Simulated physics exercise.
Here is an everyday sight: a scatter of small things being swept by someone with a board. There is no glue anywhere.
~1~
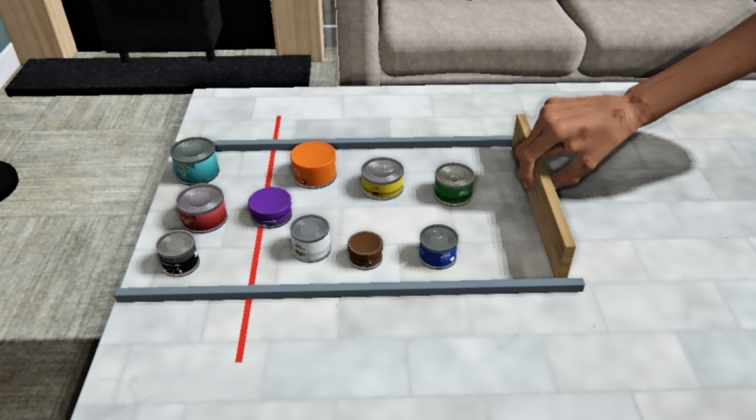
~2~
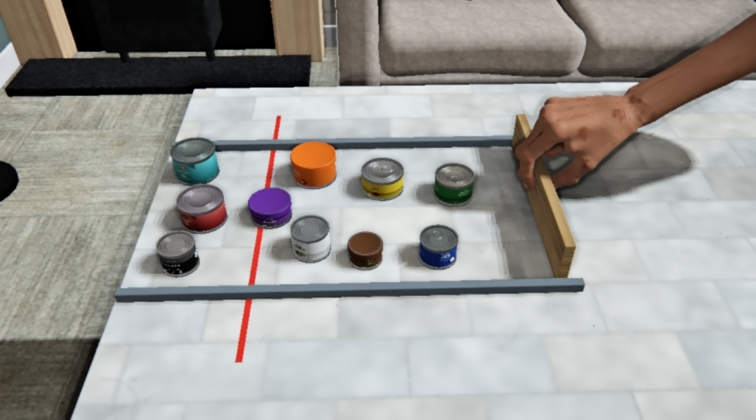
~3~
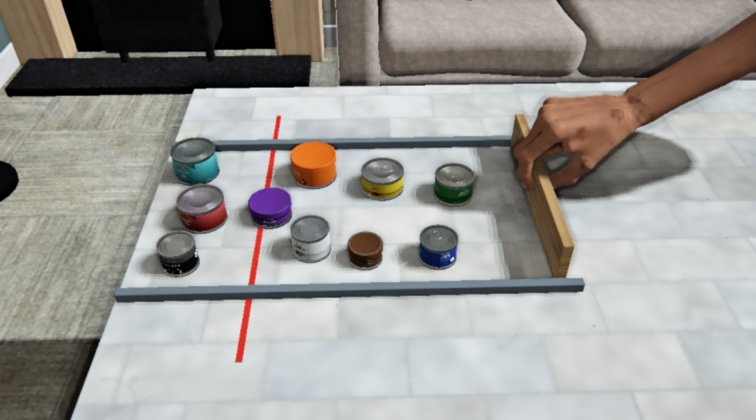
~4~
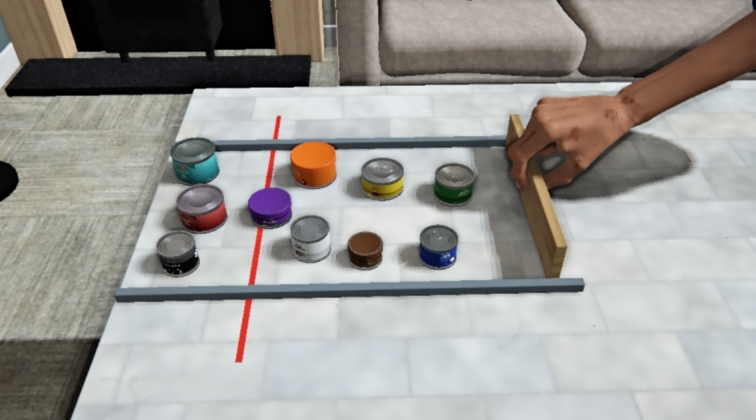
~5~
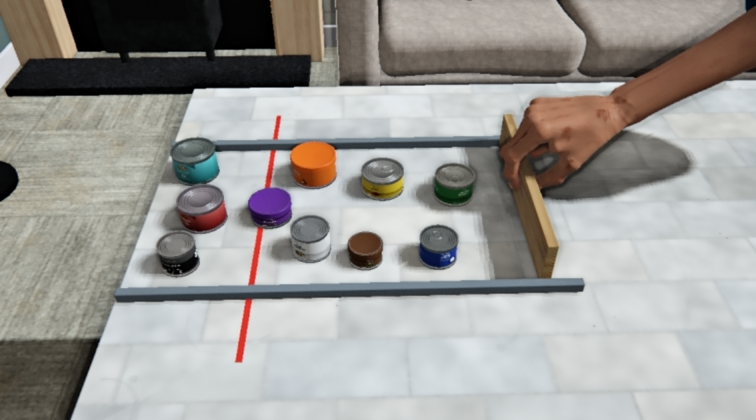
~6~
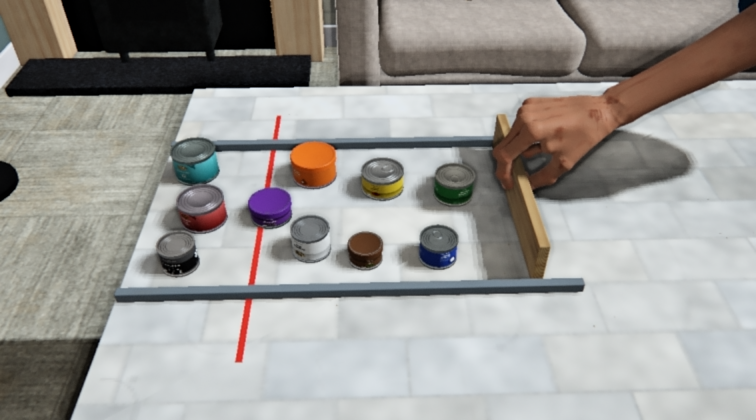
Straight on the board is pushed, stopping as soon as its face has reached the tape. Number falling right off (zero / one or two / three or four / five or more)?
Zero.
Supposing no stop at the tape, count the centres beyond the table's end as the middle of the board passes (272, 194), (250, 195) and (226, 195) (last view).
In order of the places given, that's 0, 0 and 1.
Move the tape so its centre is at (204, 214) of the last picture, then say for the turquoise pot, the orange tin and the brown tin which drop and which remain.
In short: Turquoise pot gone, orange tin safe, brown tin safe.
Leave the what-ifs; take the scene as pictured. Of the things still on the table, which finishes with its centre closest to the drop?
The red pot.
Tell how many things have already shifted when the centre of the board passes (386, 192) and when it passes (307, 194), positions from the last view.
At the one place 6, at the other 7.
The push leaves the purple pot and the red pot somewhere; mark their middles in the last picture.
Purple pot: About (206, 220); red pot: About (166, 209).
Soon after, none off yet; turquoise pot at rest near (195, 161); black tin at rest near (178, 254); red pot at rest near (202, 209).
In the end, the number that fall off is zero.
